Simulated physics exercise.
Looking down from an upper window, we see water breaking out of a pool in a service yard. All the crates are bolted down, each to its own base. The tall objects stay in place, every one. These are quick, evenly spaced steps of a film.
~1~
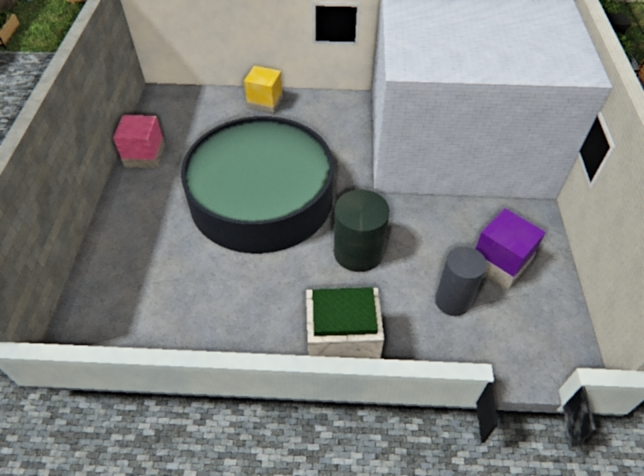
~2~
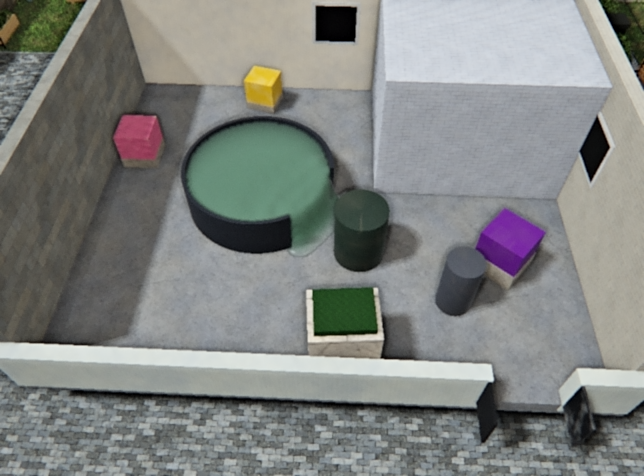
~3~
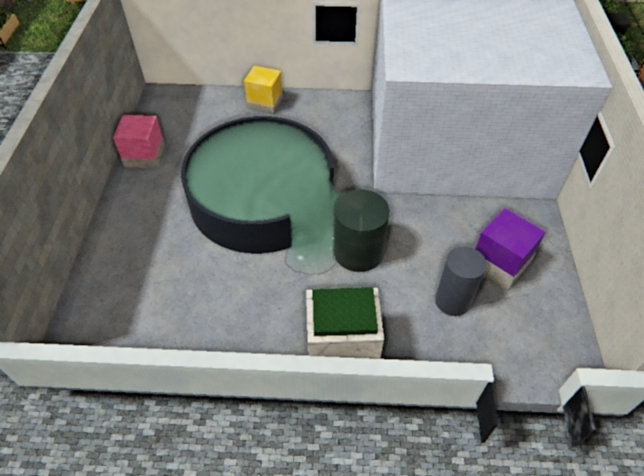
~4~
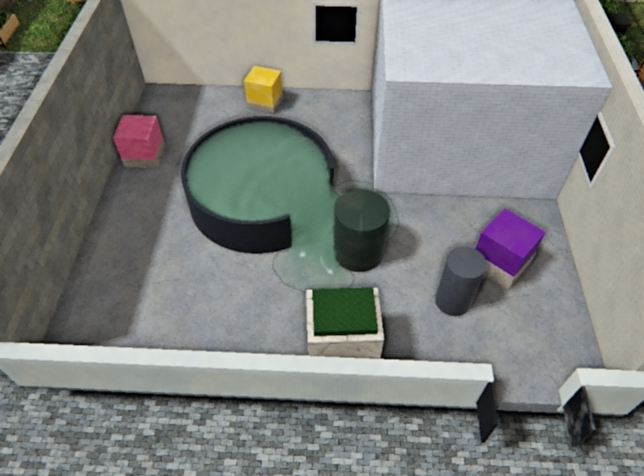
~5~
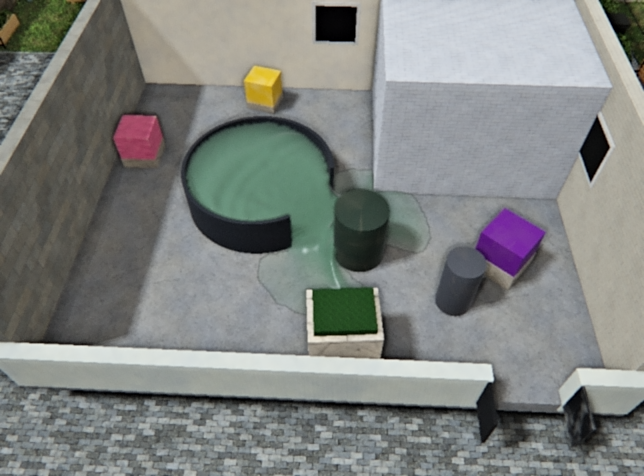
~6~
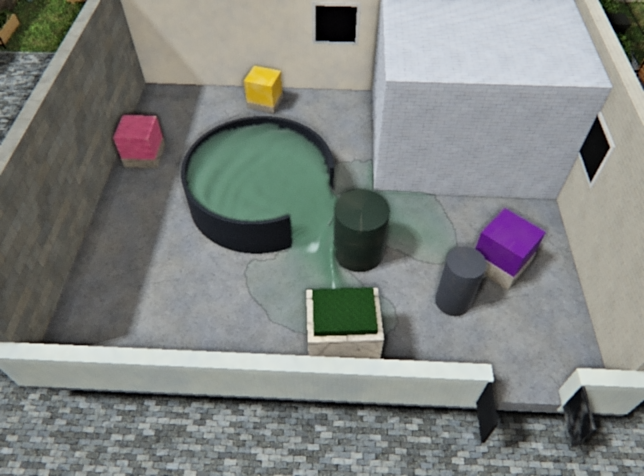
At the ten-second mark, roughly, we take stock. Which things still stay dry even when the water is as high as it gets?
Most likely the yellow crate remains untouched. Most likely the pink crate remains untouched. Most likely the purple crate remains untouched.
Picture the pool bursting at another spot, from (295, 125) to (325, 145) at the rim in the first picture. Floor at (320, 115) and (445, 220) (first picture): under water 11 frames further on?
Going in the order you asked, the first is drenched and the second is never reached.
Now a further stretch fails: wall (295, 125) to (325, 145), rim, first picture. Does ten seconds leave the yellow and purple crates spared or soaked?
My reading: Yellow gets drenched, purple stays untouched.
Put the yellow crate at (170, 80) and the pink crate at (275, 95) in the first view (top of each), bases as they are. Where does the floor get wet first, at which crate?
First: The purple-painted one.
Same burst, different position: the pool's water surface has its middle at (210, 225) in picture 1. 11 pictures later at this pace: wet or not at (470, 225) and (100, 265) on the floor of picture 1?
The first is wetted, and then the second is not reached.
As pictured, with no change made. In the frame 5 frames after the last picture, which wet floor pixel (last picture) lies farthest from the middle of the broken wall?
(567, 249).
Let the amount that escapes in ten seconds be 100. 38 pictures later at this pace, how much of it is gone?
Approximately 60 %.
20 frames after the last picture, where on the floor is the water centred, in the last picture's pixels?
My guess is about (339, 241).
A moment on, water covers 25 % of the floor; the yellow crate not reached, the pink crate not reached, the purple crate water round its plinth.
Next, water covers 45 % of the floor; the yellow crate not reached, the pink crate not reached, the purple crate water round its plinth.
Then, water covers 60 % of the floor; the yellow crate not reached, the pink crate not reached, the purple crate water round its plinth.
Later, water covers 75 % of the floor; the yellow crate water round its plinth, the pink crate water round its plinth, the purple crate water round its plinth.
In the end, water covers 100 % of the floor; the yellow crate stayed above the water, the pink crate stayed above the water, the purple crate stayed above the water.
